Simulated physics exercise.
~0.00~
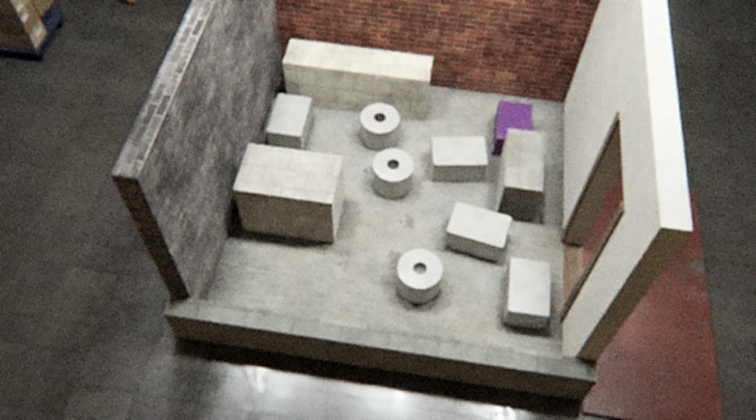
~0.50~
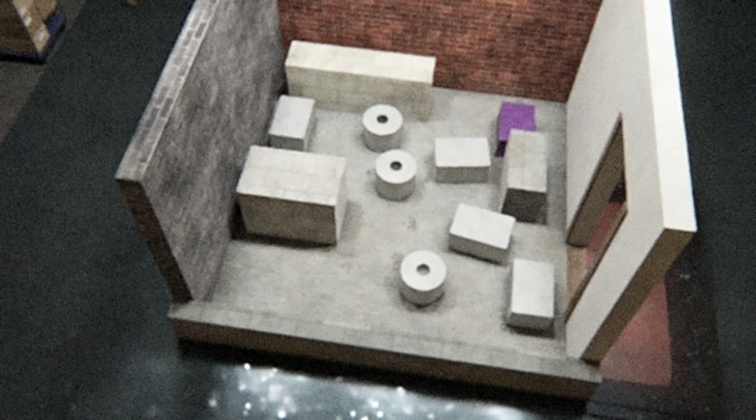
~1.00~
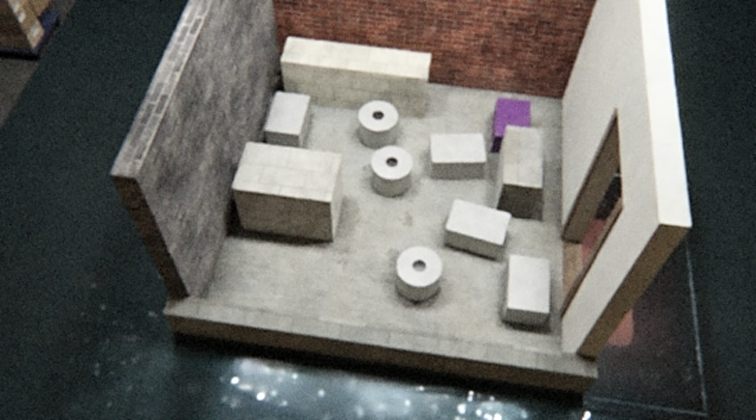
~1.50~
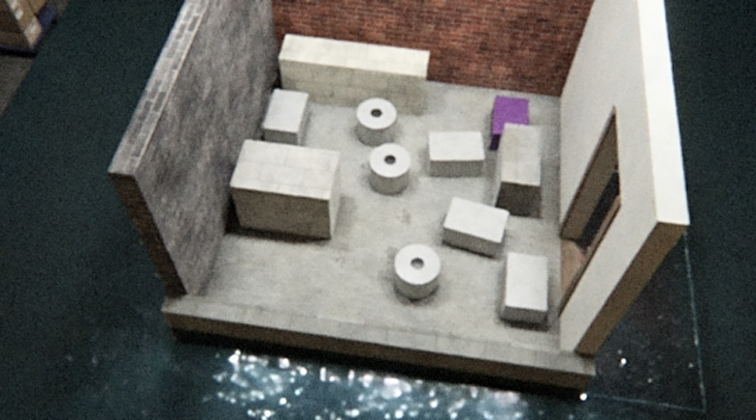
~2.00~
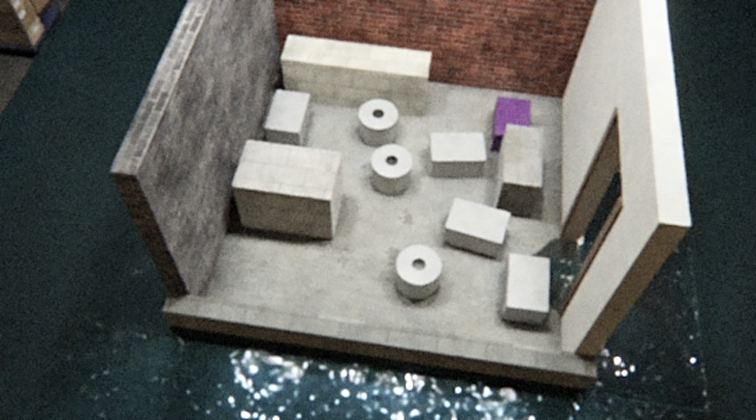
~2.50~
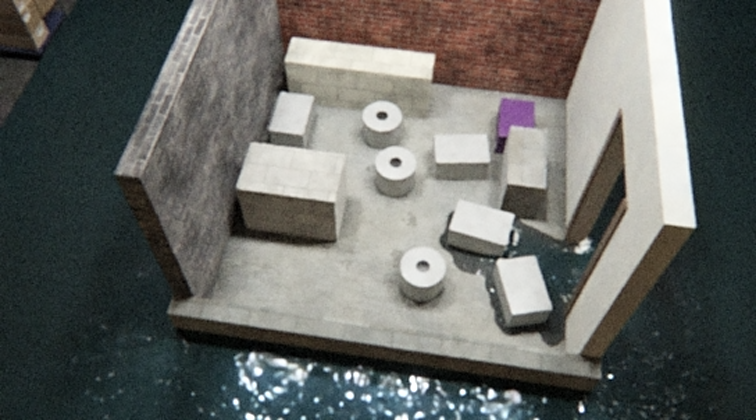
A roofless room with a red brick back wall, a grey left wall and a white right wall with an open doorway is seen from high above. Pale blocks and three round drums stand across its grey floor, with a purple crate at the back right. Dark, glinting water covers the ground outside and enters through the doorway, and the front-right block turns slightly leftward while the view jitters faintly.
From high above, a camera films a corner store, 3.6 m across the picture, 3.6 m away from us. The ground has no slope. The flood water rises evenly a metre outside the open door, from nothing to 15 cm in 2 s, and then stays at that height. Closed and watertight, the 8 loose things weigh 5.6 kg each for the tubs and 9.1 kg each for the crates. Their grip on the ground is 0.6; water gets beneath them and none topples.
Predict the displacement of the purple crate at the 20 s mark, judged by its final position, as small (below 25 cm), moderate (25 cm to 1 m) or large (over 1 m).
Moderate.
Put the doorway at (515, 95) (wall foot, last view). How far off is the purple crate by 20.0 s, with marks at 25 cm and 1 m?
Then the purple crate is swept a long way.
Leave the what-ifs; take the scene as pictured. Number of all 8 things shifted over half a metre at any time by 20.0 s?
It works out to 5.
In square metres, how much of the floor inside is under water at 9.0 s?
That flooded area is roughly 10.5 m2.
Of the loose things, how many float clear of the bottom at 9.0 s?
I'd say 6 of them.
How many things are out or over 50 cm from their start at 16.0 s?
The answer is 5.
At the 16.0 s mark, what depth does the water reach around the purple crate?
About 8 cm.
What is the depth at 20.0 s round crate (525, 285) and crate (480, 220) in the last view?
14 and 12 cm.
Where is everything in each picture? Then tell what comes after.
In the first frame, the purple crate at (515, 121), on the bottom; water covers 0.0 m2; 0 of 8 have shifted.
In the second frame, the purple crate at (517, 122), on the bottom; 0.0 m2 under water; 0 of 8 have shifted.
In the third frame, the purple crate at (513, 118) rests on the ground; water covers 0.0 m2; 0 of 8 have shifted.
In the fourth frame, the purple crate at (511, 116) rests on the ground; 0.0 m2 under water; 0 of 8 have shifted.
In the fifth frame, the purple crate at (513, 117) rests on the ground; 0.2 m2 under water; 0 of 8 have shifted.
In the sixth frame, the purple crate at (517, 119) rests on the ground; 0.7 m2 under water; 1 of 8 have shifted.
After 4.0 s the purple crate is near (517, 119), 0.0 m from its start, aground; 1 afloat.
After 9.0 s the purple crate is near (517, 119), 0.0 m from its start, aground; 6 afloat.
After 16.0 s the purple crate is near (556, 125), 0.4 m from its start, afloat; 8 afloat.
After 20.0 s the purple crate is near (557, 123), 0.4 m from its start, afloat; 8 afloat.
